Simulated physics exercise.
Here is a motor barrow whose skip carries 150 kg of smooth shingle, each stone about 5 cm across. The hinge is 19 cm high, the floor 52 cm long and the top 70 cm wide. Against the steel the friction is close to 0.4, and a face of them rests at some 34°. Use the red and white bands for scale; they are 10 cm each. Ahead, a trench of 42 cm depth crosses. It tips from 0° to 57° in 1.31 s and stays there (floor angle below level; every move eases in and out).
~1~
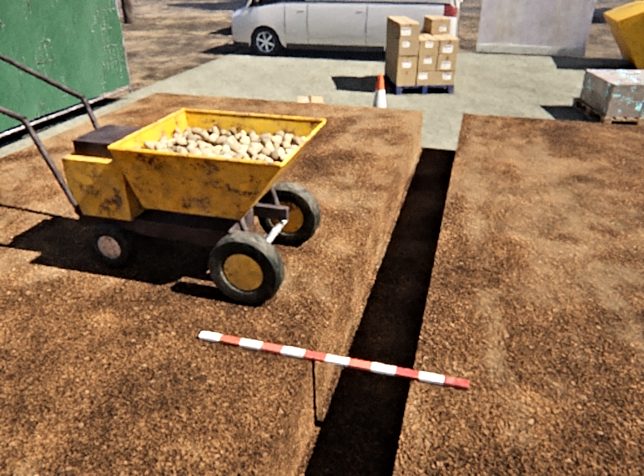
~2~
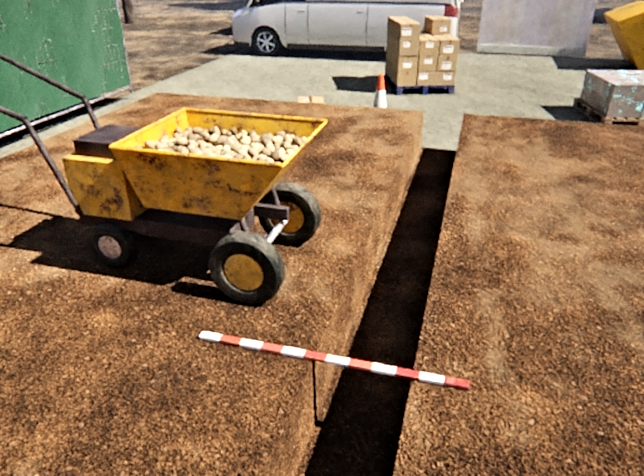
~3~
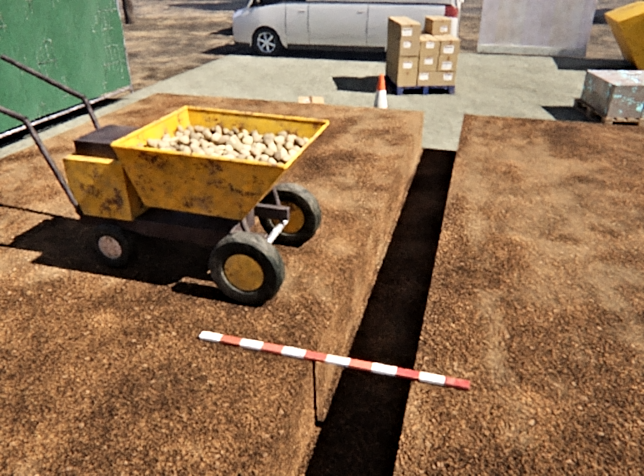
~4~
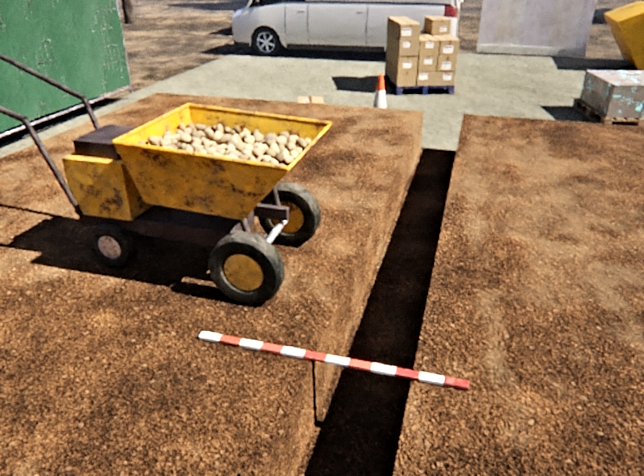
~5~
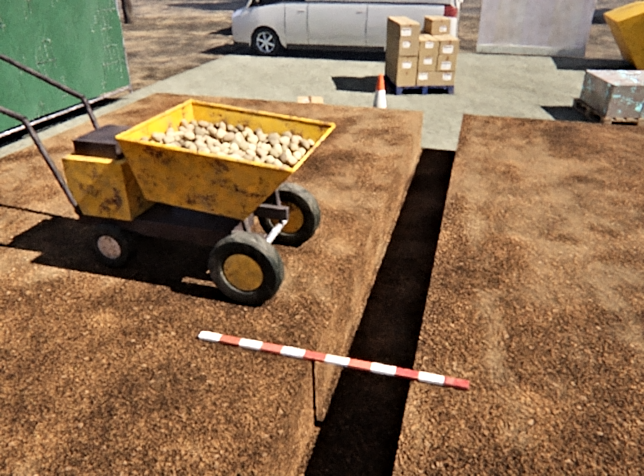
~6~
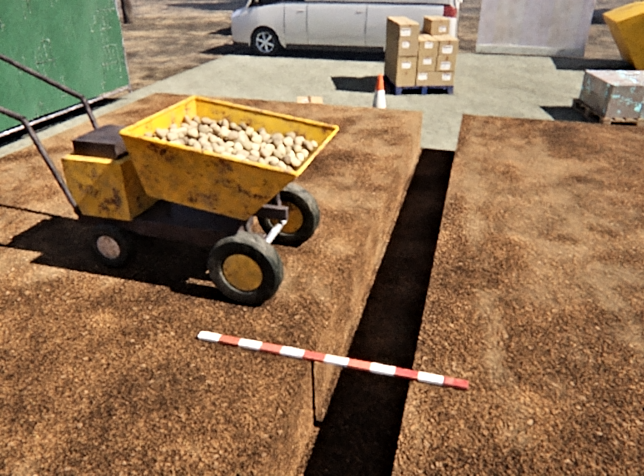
On a building site, the yellow skip of a motor barrow loaded with pale stones tilting slightly forward to the right beside a trench.
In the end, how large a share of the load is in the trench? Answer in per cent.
A share of roughly 61 %.
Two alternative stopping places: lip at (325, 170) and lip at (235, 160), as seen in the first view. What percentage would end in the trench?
From the first spot near 25, from the second near 75 per cent.
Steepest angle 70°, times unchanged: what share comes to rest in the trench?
Then roughly 70 percent.
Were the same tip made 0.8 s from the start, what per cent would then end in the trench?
Something close to 50 per cent.
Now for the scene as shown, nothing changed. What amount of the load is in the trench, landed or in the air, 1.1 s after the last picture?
Close to 15 per cent at that time.
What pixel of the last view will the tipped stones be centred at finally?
Middle at around (398, 342), I'd say.
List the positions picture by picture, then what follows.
In the first frame, the skip is at 0°, its lip at (281, 165); the top of the load is at (232, 142).
The second frame shows lip at (282, 166), floor tilted 0°, highest stones at (230, 141).
The third frame shows lip at (285, 167), floor tilted 1°, highest stones at (223, 139).
The fourth frame shows lip at (288, 169), floor tilted 3°, highest stones at (201, 136).
In the fifth frame, the skip is at 5°, its lip at (292, 171); the top of the load is at (197, 133).
In the sixth frame, the skip is at 8°, its lip at (297, 175); the top of the load is at (196, 129).
Then, 0.7 s after the last picture the floor is at 48°, 100 % in the skip; the foremost stones are at (351, 222).
Then, 1.1 s after the last picture the floor is at 57°, 85 % in the skip, 14 % in the trench, 1 % past the trench; the foremost stones are at (434, 270).
Then, 1.5 s after the last picture the floor is at 57°, 59 % in the skip, 29 % in the trench, 12 % past the trench; the foremost stones are at (512, 309).
Then, 3.4 s after the last picture the floor is at 57°, 25 % in the skip, 61 % in the trench, 14 % past the trench; the foremost stones are at (583, 335).
